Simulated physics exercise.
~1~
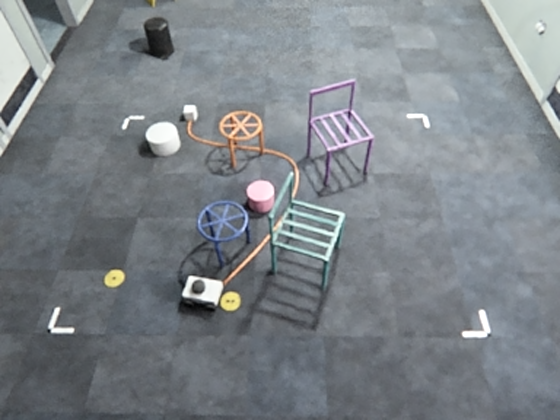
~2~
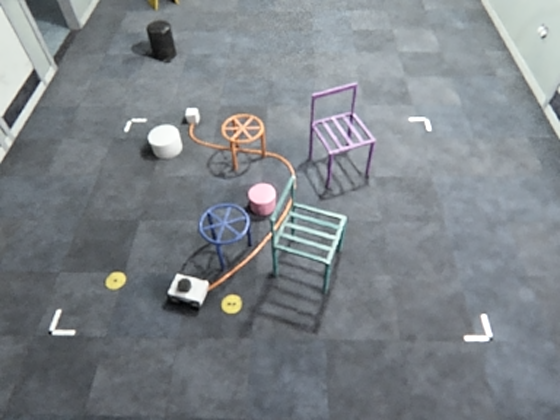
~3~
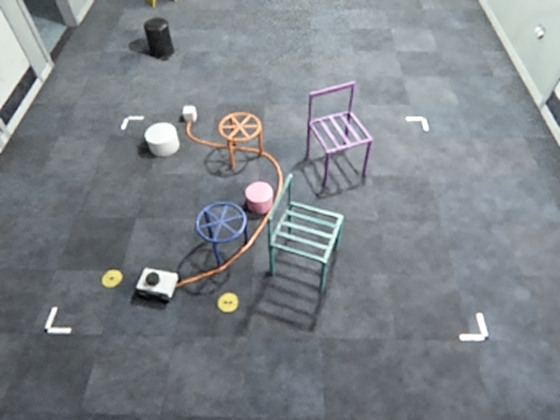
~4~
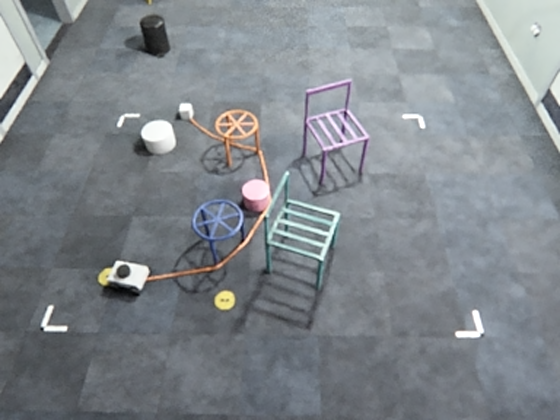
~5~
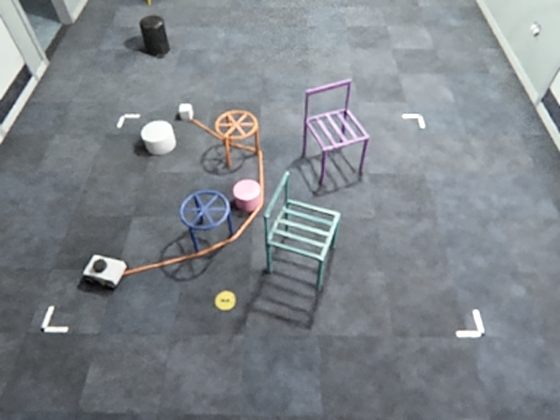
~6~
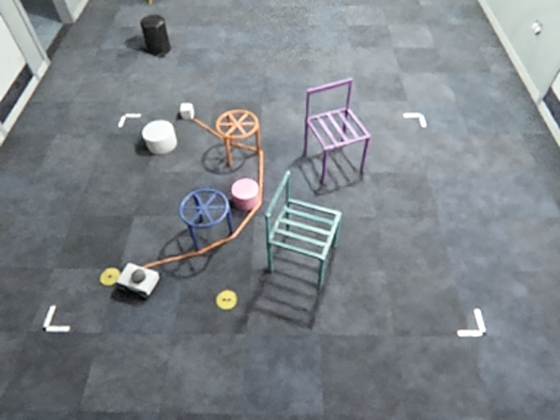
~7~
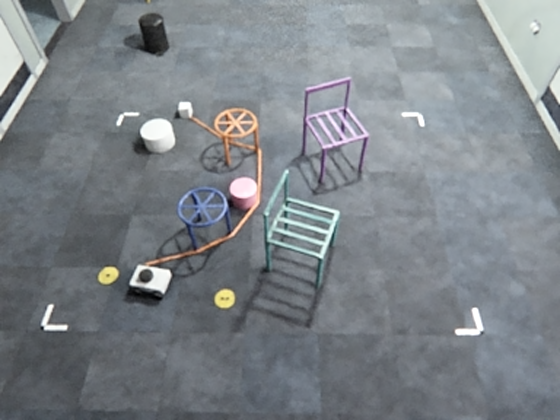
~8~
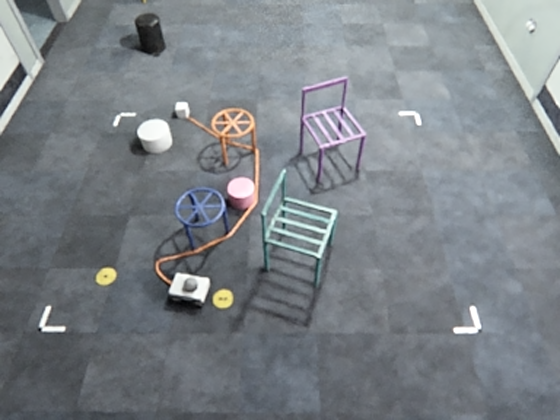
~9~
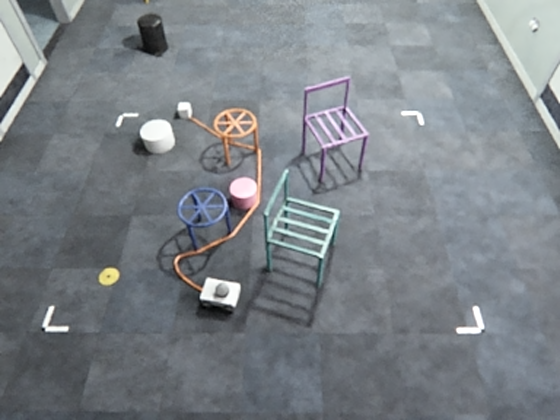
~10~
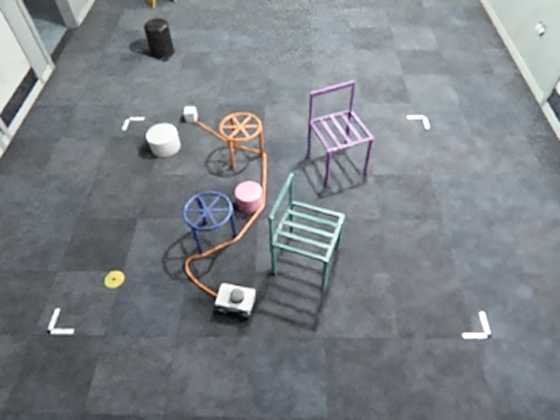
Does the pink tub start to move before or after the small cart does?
The pink tub starts to move after the cart. The cart is already driving left with the lead behind it before the tub shifts.
